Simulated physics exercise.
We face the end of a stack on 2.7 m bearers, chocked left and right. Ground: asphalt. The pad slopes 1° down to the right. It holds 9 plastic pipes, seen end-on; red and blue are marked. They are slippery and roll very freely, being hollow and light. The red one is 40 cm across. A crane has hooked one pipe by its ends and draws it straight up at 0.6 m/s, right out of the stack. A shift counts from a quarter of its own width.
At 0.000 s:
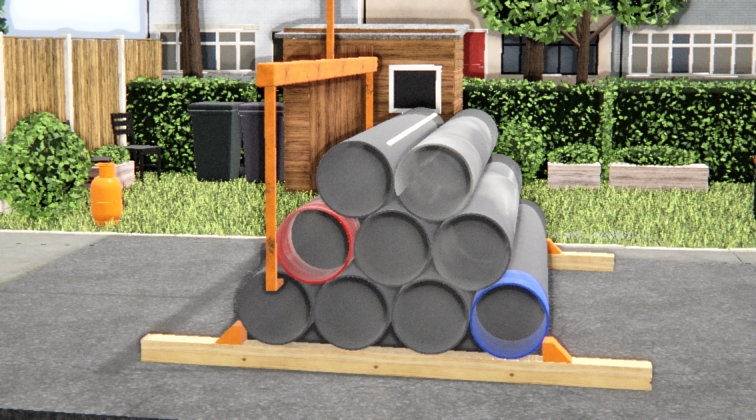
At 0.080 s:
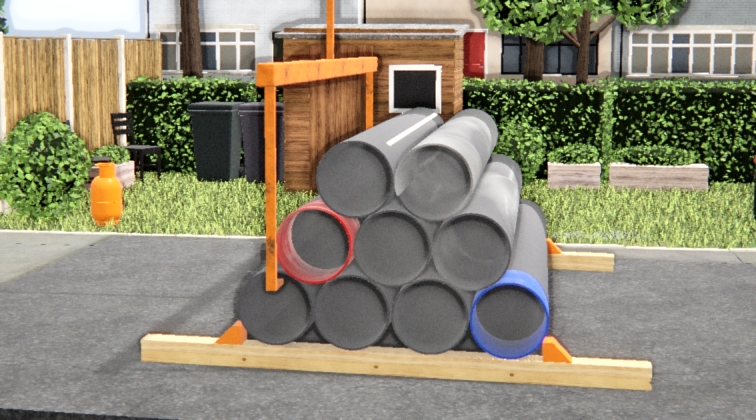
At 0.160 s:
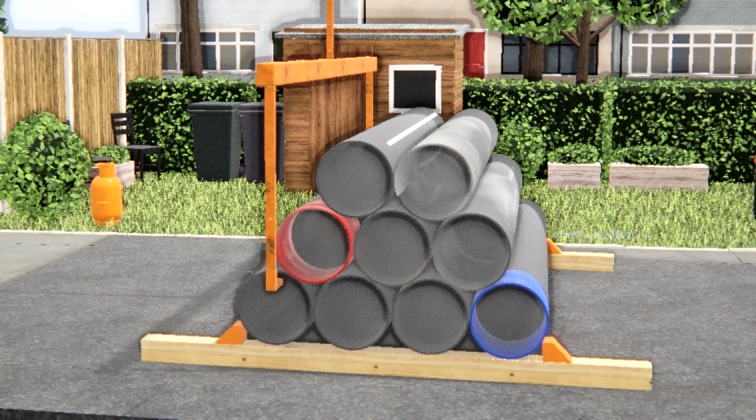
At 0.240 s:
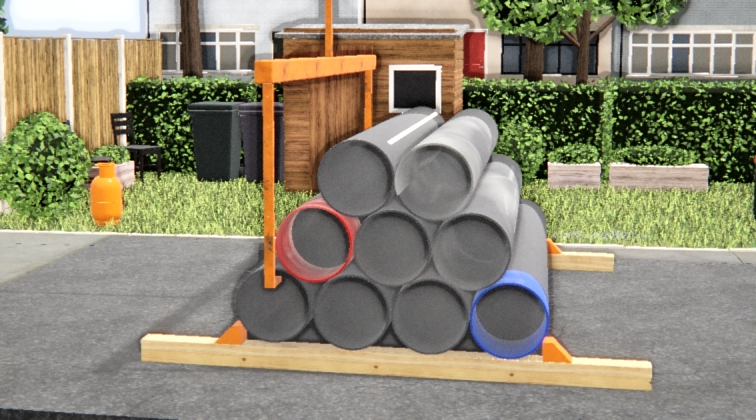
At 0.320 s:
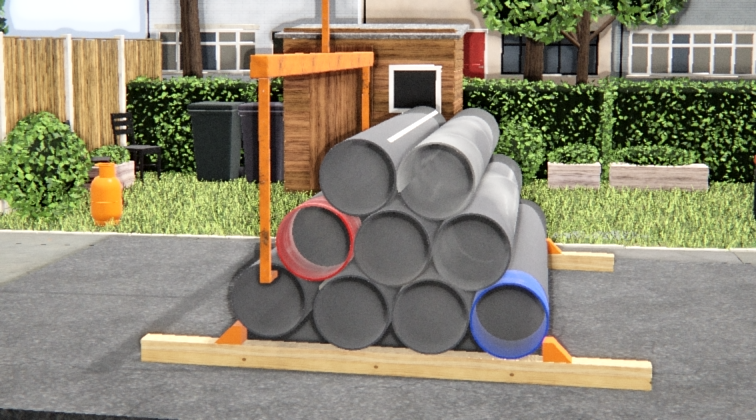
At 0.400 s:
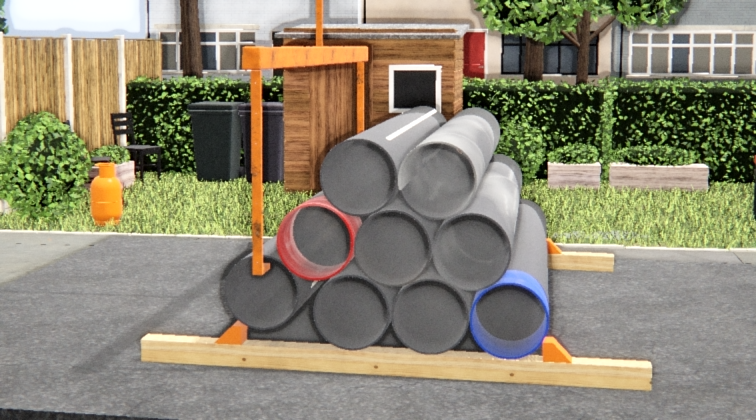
In the video, an orange lifting frame hooks the bottom-left pipe of a stack of dark pipes, one rimmed red and another blue, then raises it slightly while it shifts a little left; the other pipes barely move.
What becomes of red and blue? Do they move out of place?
The red pipe moves out of place, the blue is not dislodged.
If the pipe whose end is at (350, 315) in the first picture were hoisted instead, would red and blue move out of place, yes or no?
Then red yes, blue no.
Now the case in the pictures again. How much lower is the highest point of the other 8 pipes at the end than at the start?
Some 0 cm lower.
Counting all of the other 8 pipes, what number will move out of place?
The count is 2.
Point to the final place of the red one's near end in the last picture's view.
At about (275, 309).
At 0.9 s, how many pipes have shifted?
2 by then.
Then, 0.7 s in, red is 5 cm further left and 3 cm lower; blue is unmoved; 0 others dislodged.
Then, 0.9 s in, red is 15 cm further left and 15 cm lower; still the same for blue; 2 others dislodged.
In the end (1.6 s), red is 21 cm further left and 34 cm lower; blue is where it was; 2 others dislodged.
